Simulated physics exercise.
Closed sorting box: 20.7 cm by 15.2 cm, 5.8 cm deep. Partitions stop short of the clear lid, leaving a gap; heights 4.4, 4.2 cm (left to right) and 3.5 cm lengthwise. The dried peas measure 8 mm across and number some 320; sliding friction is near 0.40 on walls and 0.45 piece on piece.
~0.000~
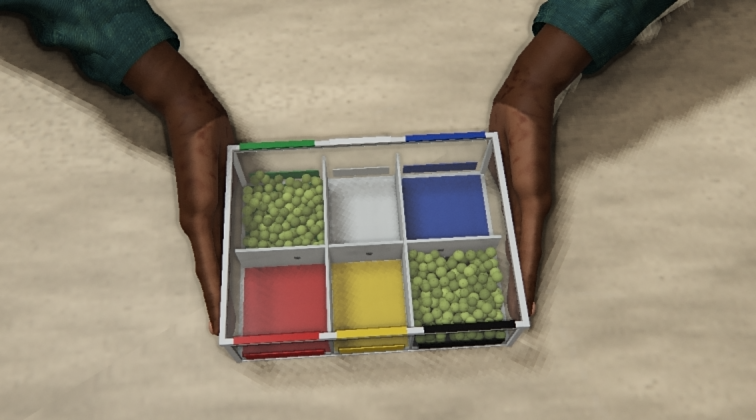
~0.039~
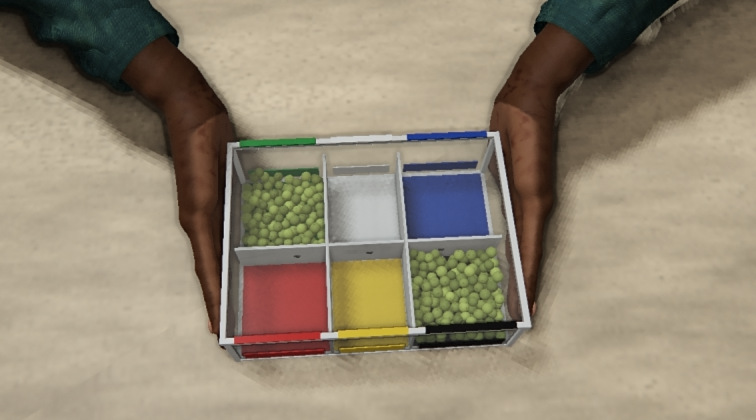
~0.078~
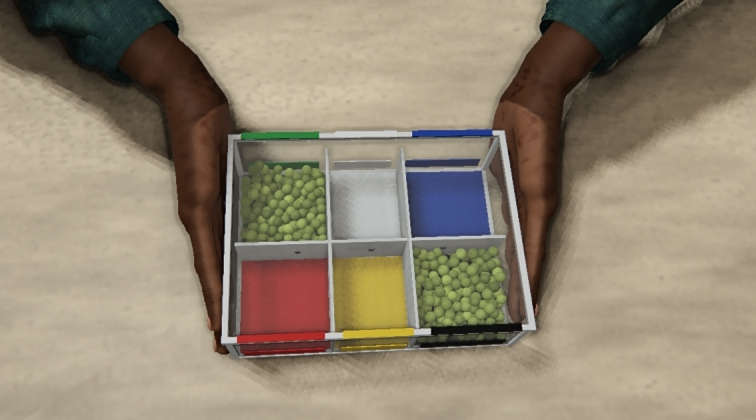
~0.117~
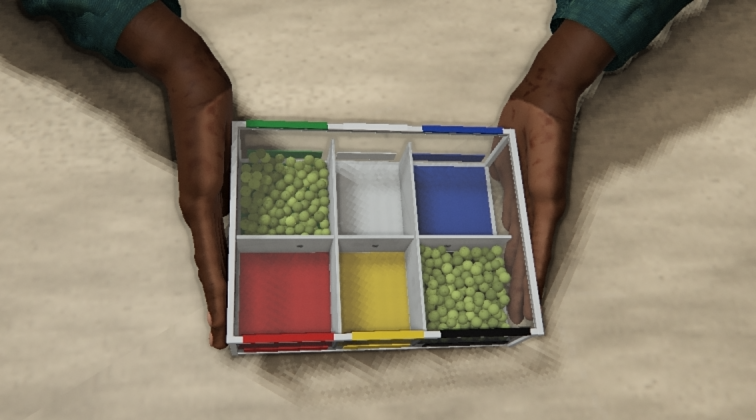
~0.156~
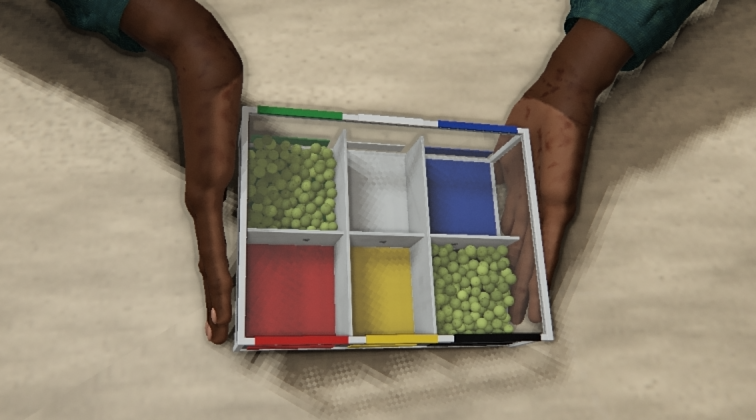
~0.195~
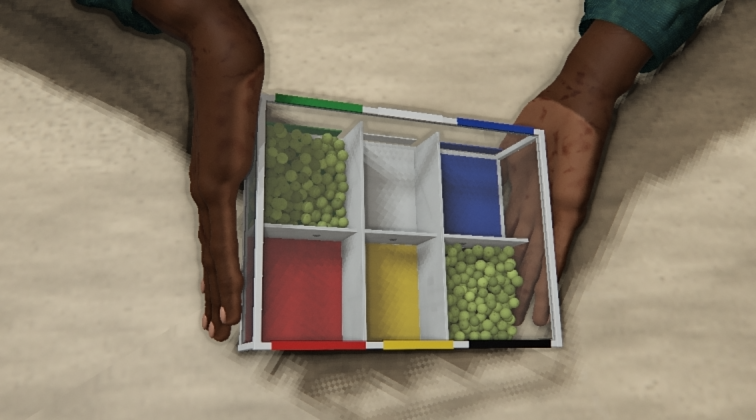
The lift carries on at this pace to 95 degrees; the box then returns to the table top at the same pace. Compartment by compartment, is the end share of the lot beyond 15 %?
Red: Not beyond; blue: Not beyond; green: Beyond; yellow: Not beyond; white: Not beyond; black: Beyond.
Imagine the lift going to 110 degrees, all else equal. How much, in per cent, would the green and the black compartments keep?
With that change, green ends at 15 percent while black ends at 65 percent.
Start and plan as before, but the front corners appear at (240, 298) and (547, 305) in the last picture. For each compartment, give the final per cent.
So it works out as red at 0 percent, blue at 15 percent, green at 40 percent, yellow at 0 percent, white at 5 percent and black at 40 percent.
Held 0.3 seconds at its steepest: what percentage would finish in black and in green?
Then black keeps 65% and green keeps 25%.
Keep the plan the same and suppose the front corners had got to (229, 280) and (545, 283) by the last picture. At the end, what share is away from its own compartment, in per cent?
My guess is close to 30 per cent.
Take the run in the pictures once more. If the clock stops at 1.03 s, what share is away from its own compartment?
Some 20 percent.
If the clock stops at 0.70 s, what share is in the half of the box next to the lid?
Roughly 60 per cent.
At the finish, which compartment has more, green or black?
Black comes out ahead.
Then, at 0.70 s, tilt 93 degrees; red 5 %, green 40 %, black 50 %.
After 1.03 s, tilt 39 degrees; red 5 %, green 30 %, yellow 5 %, white 5 %, black 55 %.
After 1.46 s, tilt 0 degrees; red 5 %, green 30 %, yellow 5 %, white 5 %, black 55 %.
At rest (1.9 s), red 5 %, blue 0 %, green 30 %, yellow 5 %, white 5 %, black 55 %.
